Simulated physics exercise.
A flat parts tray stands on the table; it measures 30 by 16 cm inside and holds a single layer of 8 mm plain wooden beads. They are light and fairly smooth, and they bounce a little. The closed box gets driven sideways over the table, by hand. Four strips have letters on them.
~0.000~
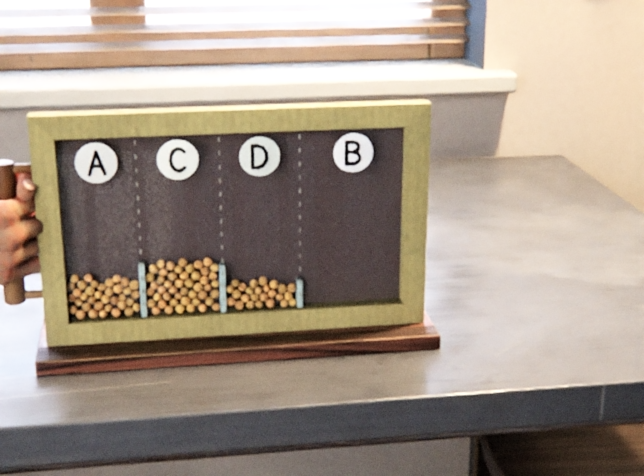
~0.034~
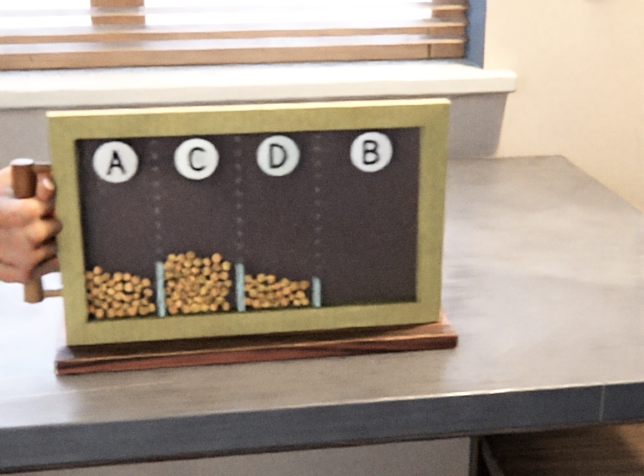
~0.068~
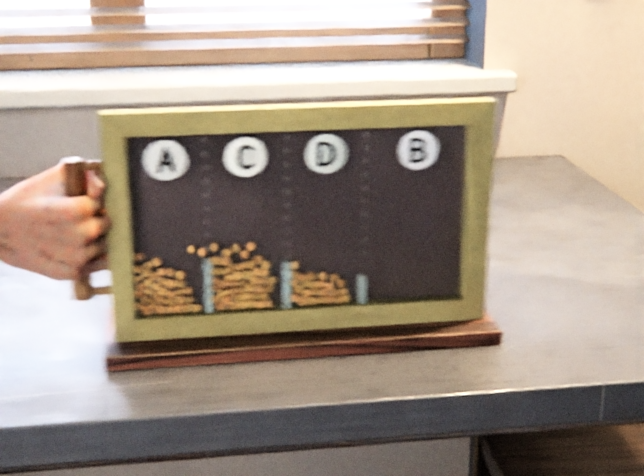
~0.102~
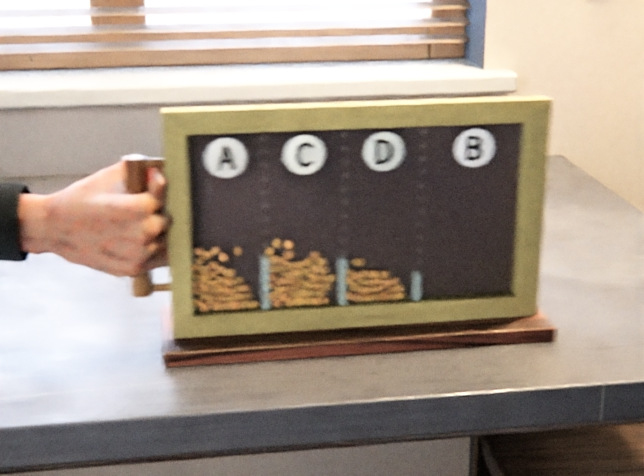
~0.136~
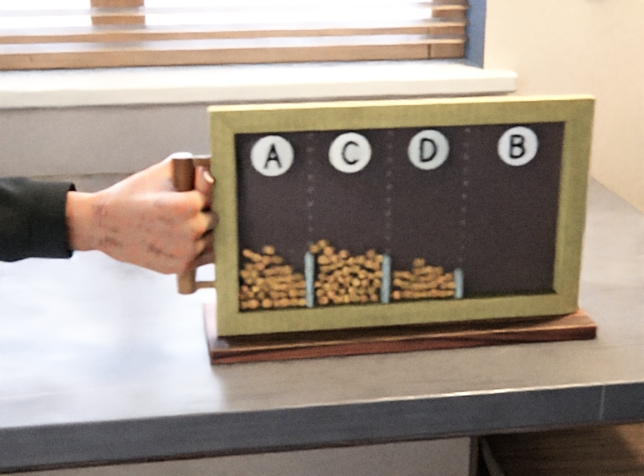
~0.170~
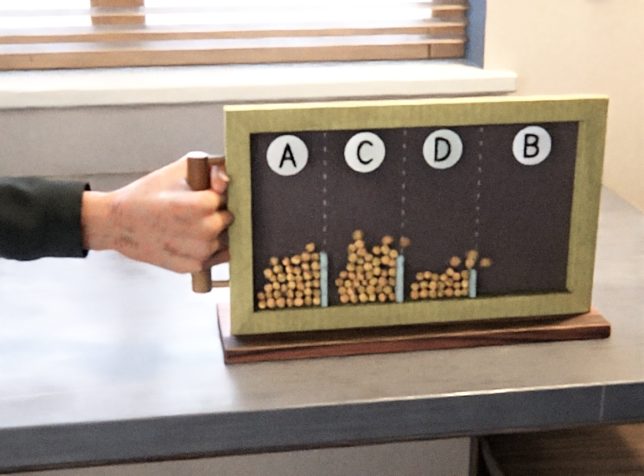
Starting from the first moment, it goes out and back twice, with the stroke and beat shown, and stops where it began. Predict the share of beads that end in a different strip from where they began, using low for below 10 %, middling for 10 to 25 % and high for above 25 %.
The share is high.
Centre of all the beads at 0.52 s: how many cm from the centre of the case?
Some 3 cm left and 6 cm below.
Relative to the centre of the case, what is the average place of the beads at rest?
Some 3 cm left and 7 cm below.
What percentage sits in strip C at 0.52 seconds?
Roughly 30 per cent.
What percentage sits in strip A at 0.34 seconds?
Close to 35 per cent of the load.
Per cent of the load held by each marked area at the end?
Strip A: 35; strip B: 20; strip C: 25; strip D: 20.
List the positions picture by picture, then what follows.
At its start; about 110 beads; beads centred (175, 292); top one (183, 263); A (96, 163), B (353, 153), C (178, 160), D (260, 156), in the first frame.
In the second frame, 2 cm to the right; beads centred (189, 289); top one (191, 255).
In the third frame, 6 cm to the right; beads centred (232, 285); top one (214, 247); wall ends (362, 277), (287, 263), (208, 261).
In the fourth frame, 11 cm to the right; beads centred (287, 282); top one (277, 244).
In the fifth frame, 15 cm to the right; beads centred (338, 281); top one (323, 244).
In the sixth frame, 16 cm to the right; beads centred (360, 278); top one (358, 235); A (287, 155), B (532, 146), C (365, 152), D (443, 149).
After 0.34 s, it is at its start; the beads' middle is 5 cm left of and 6 cm below the centre; A 35 %, B 10 %, C 30 %, D 25 %; 20 % have changed strip.
After 0.52 s, it is 15 cm to the right; the beads' middle is 3 cm left of and 6 cm below the centre; A 35 %, B 15 %, C 30 %, D 20 %; 20 % have changed strip.
After 0.67 s, it is at its start; the beads' middle is 3 cm left of and 6 cm below the centre; A 30 %, B 25 %, C 25 %, D 20 %; 30 % have changed strip.
Settled by 1.5 s, it is at its start; A 35 %, B 20 %, C 25 %, D 20 %; 30 % have changed strip.
